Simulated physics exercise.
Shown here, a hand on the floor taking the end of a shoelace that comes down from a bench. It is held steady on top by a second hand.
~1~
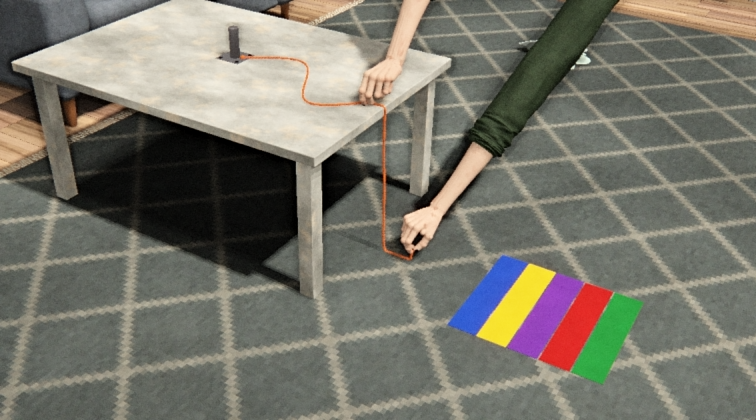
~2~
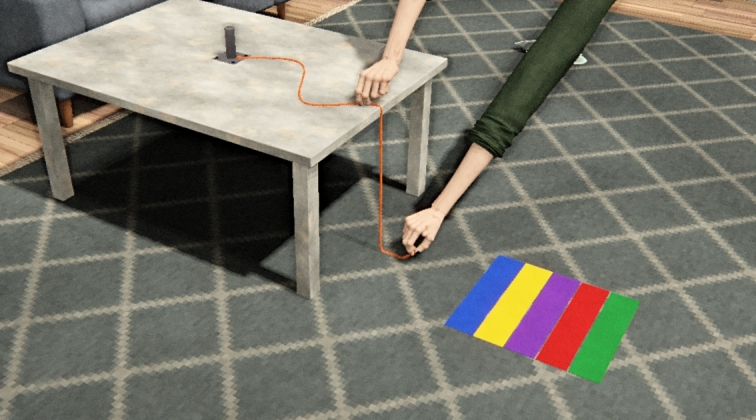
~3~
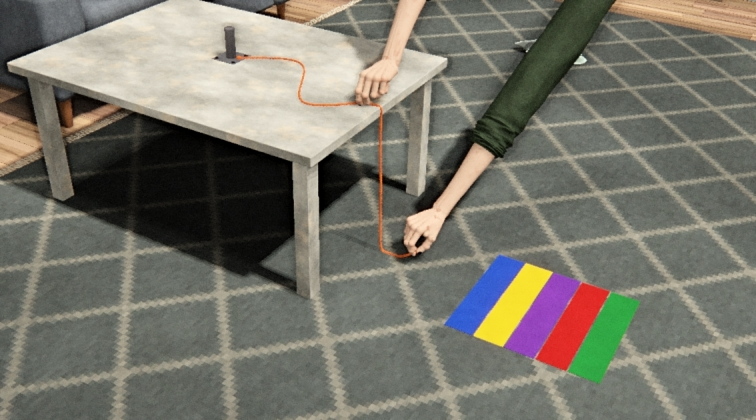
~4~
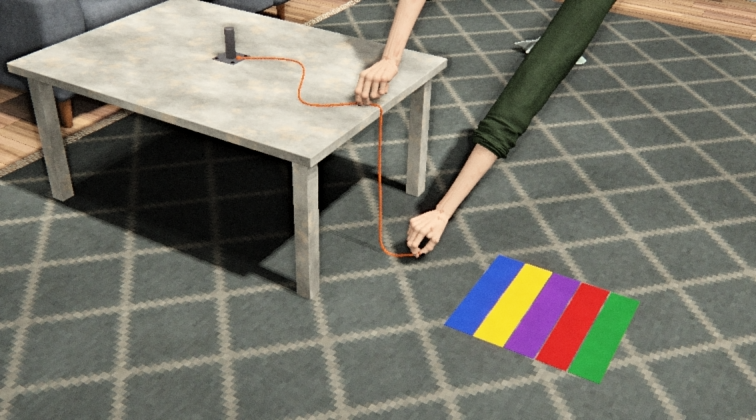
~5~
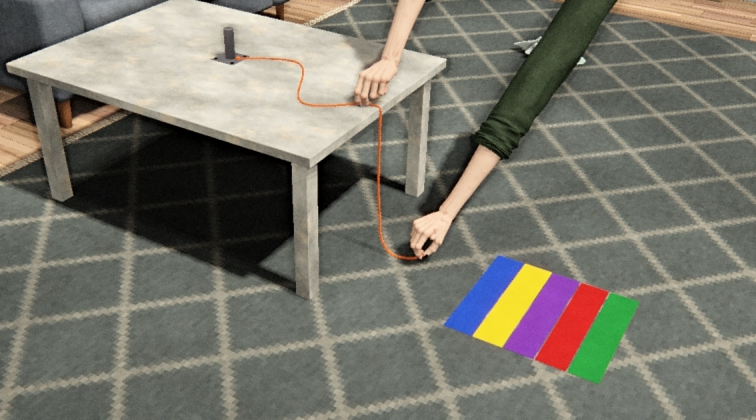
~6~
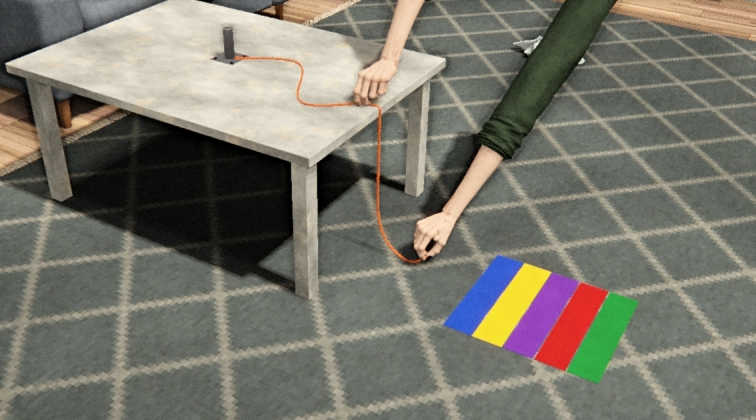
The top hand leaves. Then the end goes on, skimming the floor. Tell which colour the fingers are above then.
They are above red.
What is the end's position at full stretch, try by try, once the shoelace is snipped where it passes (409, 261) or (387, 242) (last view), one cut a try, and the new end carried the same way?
The first cut gives (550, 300) and the second gives (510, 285).
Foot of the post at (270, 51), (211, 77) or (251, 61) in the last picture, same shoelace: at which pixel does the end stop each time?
Try by try, around (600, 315), (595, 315) and (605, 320).
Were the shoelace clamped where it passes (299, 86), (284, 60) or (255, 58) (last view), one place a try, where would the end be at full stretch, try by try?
Approximately at (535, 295), at (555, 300) and at (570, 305), in that order.
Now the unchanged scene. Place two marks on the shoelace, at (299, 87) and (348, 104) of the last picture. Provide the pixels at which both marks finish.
Final spots: (334, 91), then (399, 130).
A little later, end near (512, 287); over yellow.
Next, end near (551, 300); over purple.
When it is tight, end near (576, 309); over red. It gets as far as the red strip.
